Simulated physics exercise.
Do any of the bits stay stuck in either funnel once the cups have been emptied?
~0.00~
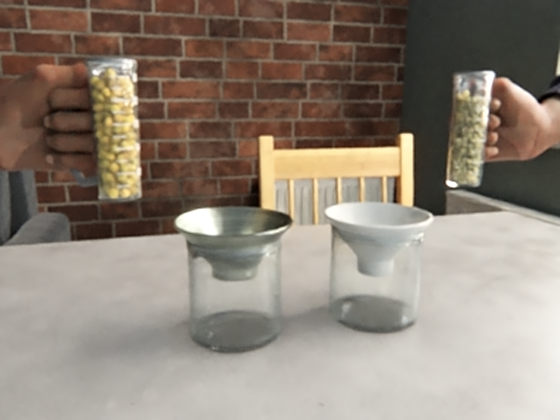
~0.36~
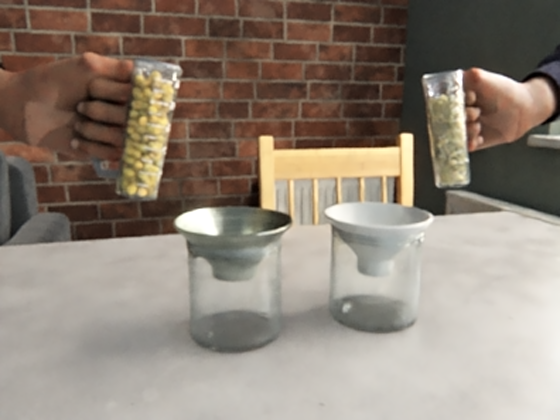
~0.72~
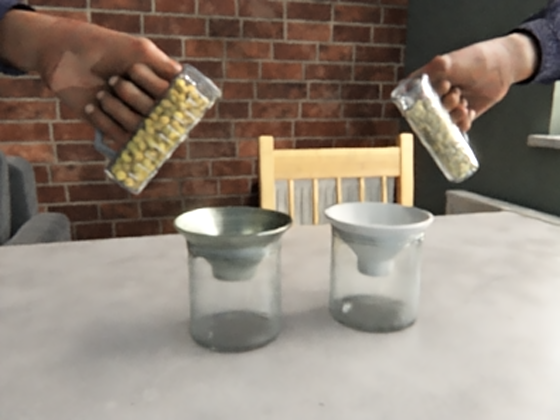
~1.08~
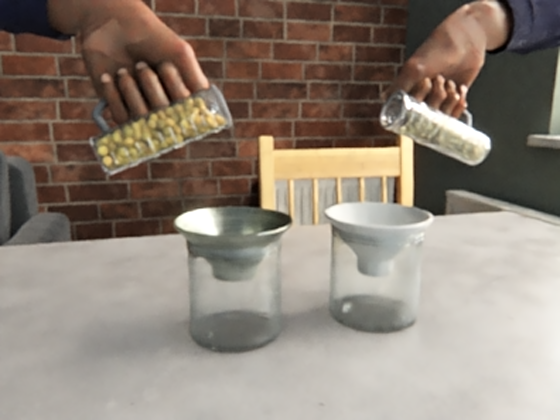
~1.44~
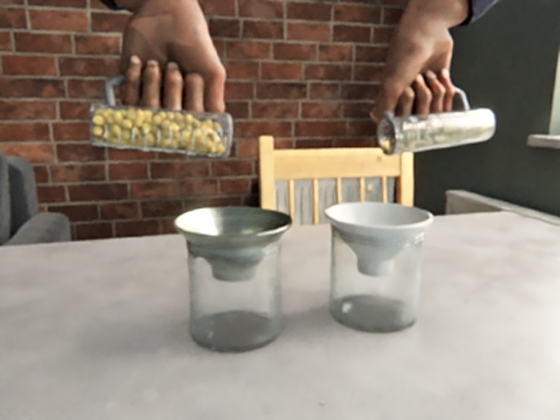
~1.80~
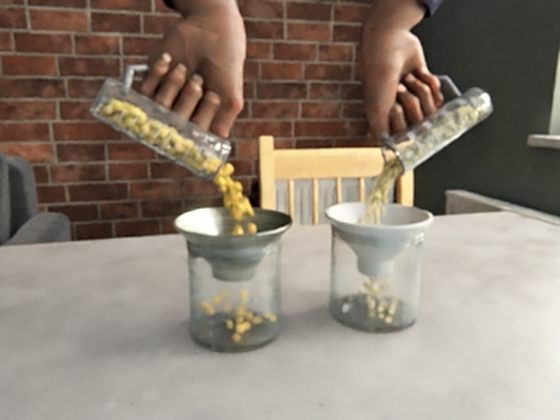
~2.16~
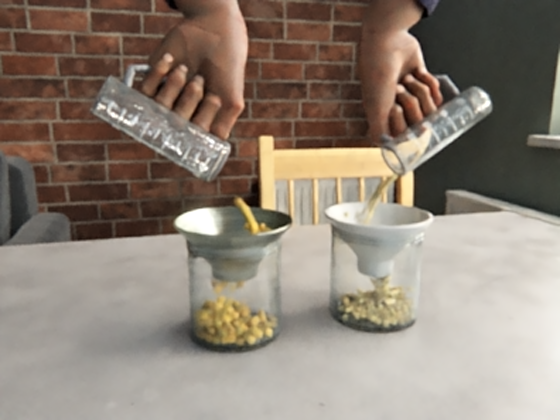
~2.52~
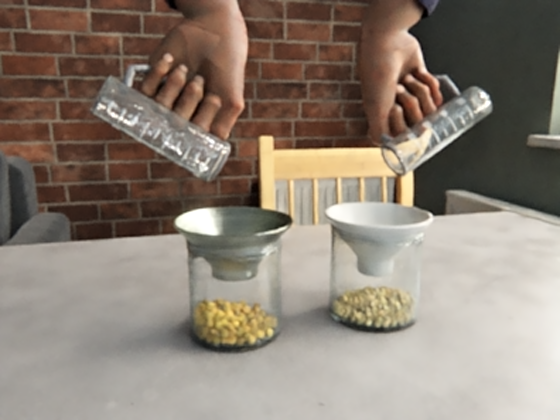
No, neither funnel clogs. The yellow bits all drop into the left jar and the paler ones all drop into the right jar.
